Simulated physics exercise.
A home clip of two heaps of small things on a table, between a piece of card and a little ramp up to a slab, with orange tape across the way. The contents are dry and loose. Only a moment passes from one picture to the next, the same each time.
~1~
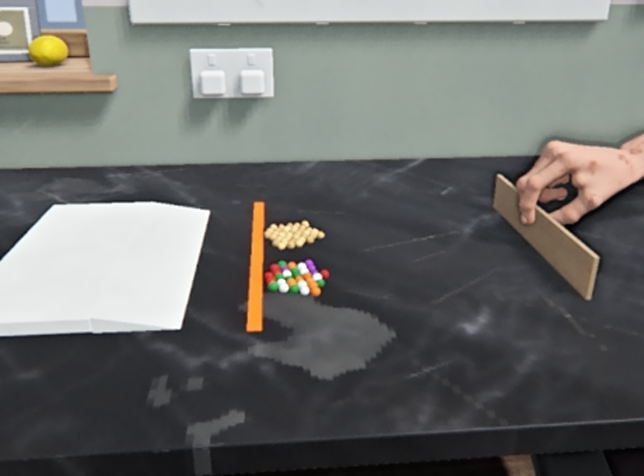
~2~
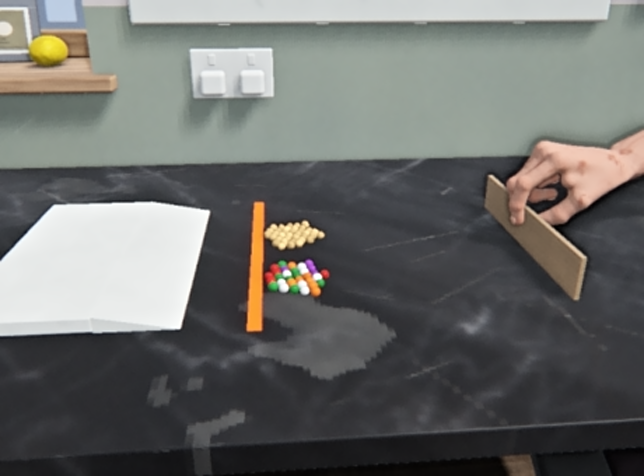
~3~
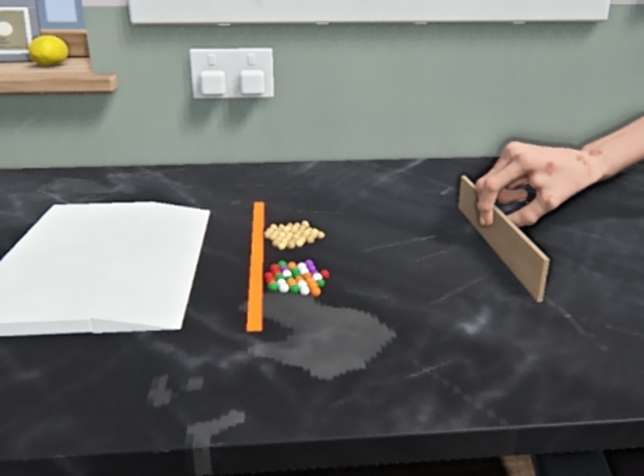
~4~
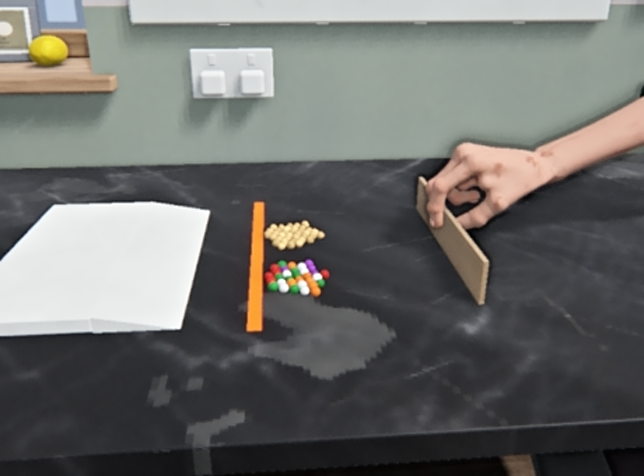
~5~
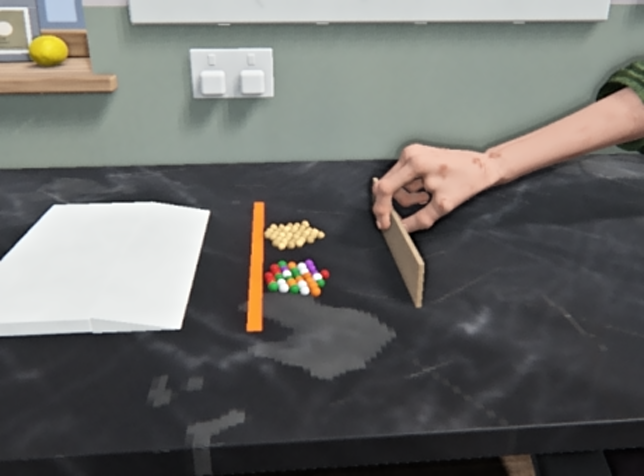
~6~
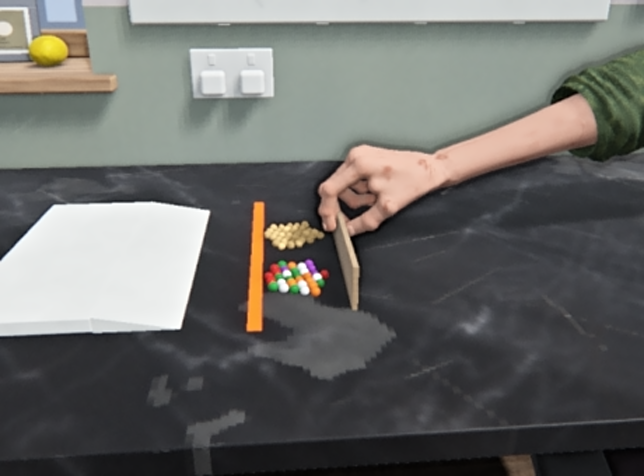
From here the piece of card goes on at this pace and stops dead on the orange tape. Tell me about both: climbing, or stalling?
The nearer portion gets up on to the slab, in part at least and the farther portion gets up on to the slab, in part at least.
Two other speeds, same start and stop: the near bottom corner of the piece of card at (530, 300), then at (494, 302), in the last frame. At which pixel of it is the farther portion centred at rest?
Around (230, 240) in the first try, (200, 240) in the second.
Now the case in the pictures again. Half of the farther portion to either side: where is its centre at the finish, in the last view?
Around (53, 260).
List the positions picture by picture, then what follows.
Piece of card at (584, 269), at rest; orange tape at (259, 207); top of the ramp at (95, 307); nearer portion at (297, 276), some round plastic beads; farther portion at (290, 236), some dried chickpeas, in the first frame.
Piece of card at (572, 270); farther portion at (290, 236), in the second frame.
Piece of card at (536, 271); nearer portion at (297, 276), in the third frame.
Piece of card at (478, 274); farther portion at (290, 236), in the fourth frame.
Piece of card at (416, 276); nearer portion at (297, 276), in the fifth frame.
Piece of card at (353, 279); orange tape at (259, 207); top of the ramp at (95, 307); nearer portion at (297, 276); farther portion at (290, 236), in the sixth frame.
Then, 0.06 s past the last view, piece of card still moving, near (283, 217); nearer portion all short of the ramp; farther portion all short of the ramp.
Then, 0.15 s past the last view, piece of card stopped at the orange tape; nearer portion about half on the ramp, about half short of the ramp; farther portion a stray few past the top, about half on the ramp, about half short of the ramp.
Then, 0.43 s past the last view, piece of card stopped at the orange tape; nearer portion all past the top; farther portion most past the top, about a quarter on the ramp.
Finally, piece of card stopped at the orange tape; nearer portion all past the top; farther portion most past the top, about a quarter short of the ramp.
